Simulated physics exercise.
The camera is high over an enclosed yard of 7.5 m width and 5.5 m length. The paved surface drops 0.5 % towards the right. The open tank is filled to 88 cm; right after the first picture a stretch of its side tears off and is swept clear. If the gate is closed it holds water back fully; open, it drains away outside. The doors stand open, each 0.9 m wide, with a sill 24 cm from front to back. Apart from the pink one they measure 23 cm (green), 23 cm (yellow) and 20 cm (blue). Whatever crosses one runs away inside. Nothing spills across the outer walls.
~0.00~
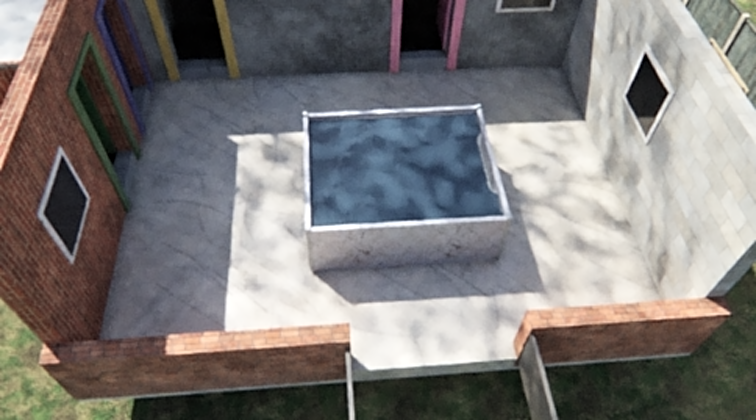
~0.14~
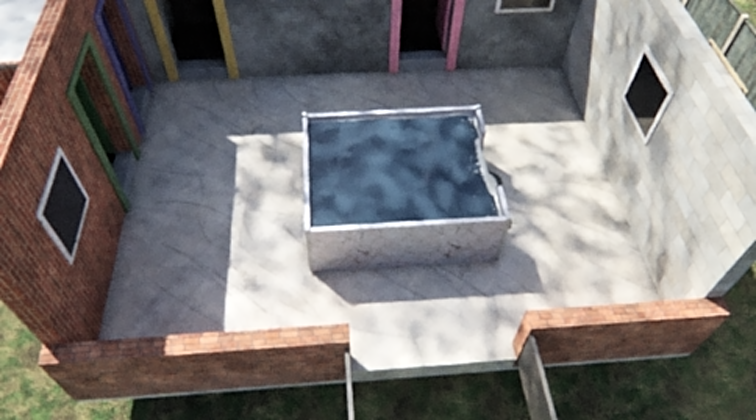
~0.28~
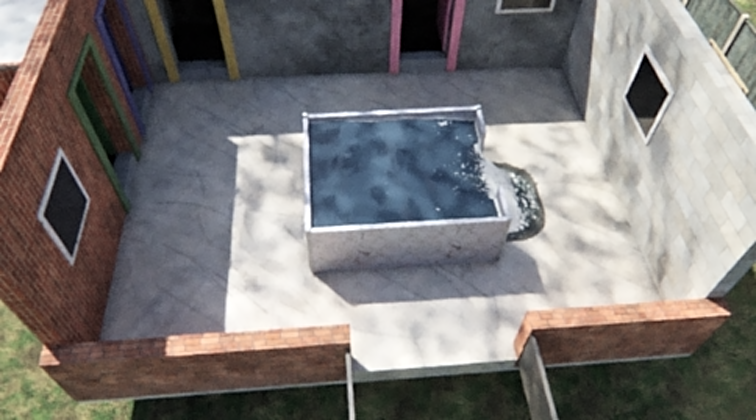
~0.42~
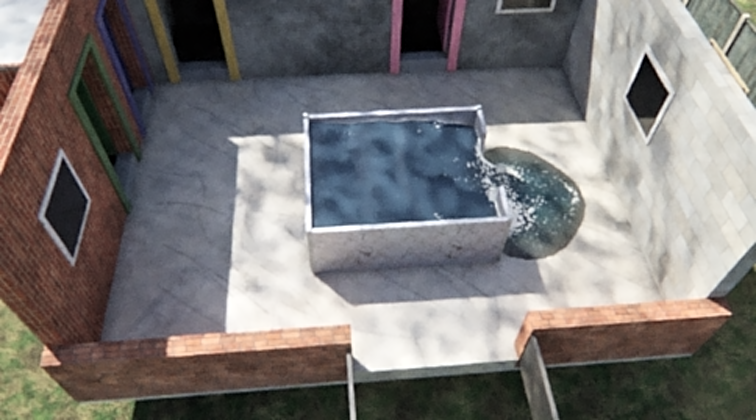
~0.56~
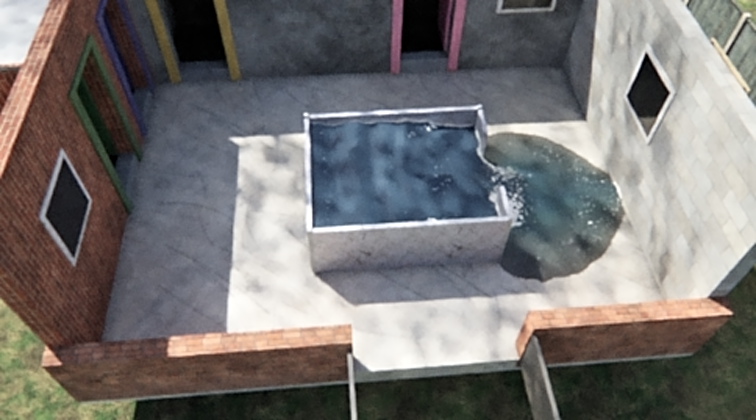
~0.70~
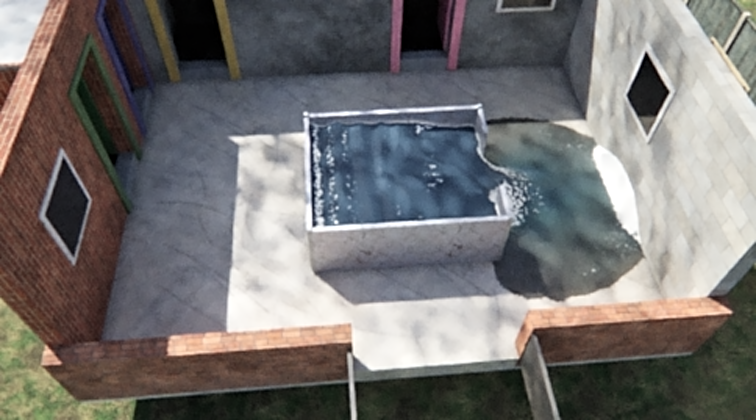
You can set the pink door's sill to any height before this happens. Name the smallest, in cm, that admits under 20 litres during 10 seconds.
Close to 6.5 cm is just enough.
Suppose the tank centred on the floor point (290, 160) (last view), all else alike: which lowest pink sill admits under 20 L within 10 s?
Some 12.0 cm.
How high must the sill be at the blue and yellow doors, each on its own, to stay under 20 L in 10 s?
About 14.0 cm at blue and 12.5 cm at yellow.
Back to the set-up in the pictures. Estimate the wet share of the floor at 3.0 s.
Near 45 per cent is wet.
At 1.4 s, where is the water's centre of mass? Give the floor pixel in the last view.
Around (452, 202).
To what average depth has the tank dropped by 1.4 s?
Roughly 63 cm on average.
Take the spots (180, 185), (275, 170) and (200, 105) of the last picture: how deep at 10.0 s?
About 15, 14 and 16 cm.
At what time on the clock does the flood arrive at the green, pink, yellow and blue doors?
Green 5.0 s, pink 2.2 s, yellow 3.8 s, blue 4.5 s.
After 1.4 s water covers 25 % of the floor, deepest (55 cm) near (487, 200); it has not reached the pink door.
After 3.0 s water covers 45 % of the floor, deepest (42 cm) near (664, 317); 9 cm at the pink door, 0 litres in over its 25 cm sill.
After 10.0 s water covers 100 % of the floor, deepest (20 cm) near (298, 184); 7 cm at the pink door, 0 litres in over its 25 cm sill.
At the pink door as built, the water arrived by 2.3 s and peaked near 11 cm at 3.8 s.
With a sill of 6 cm, 25 litres would have come in within the 10 s; with 7 cm, 15 litres. So under 20 litres takes about 6.5 cm.
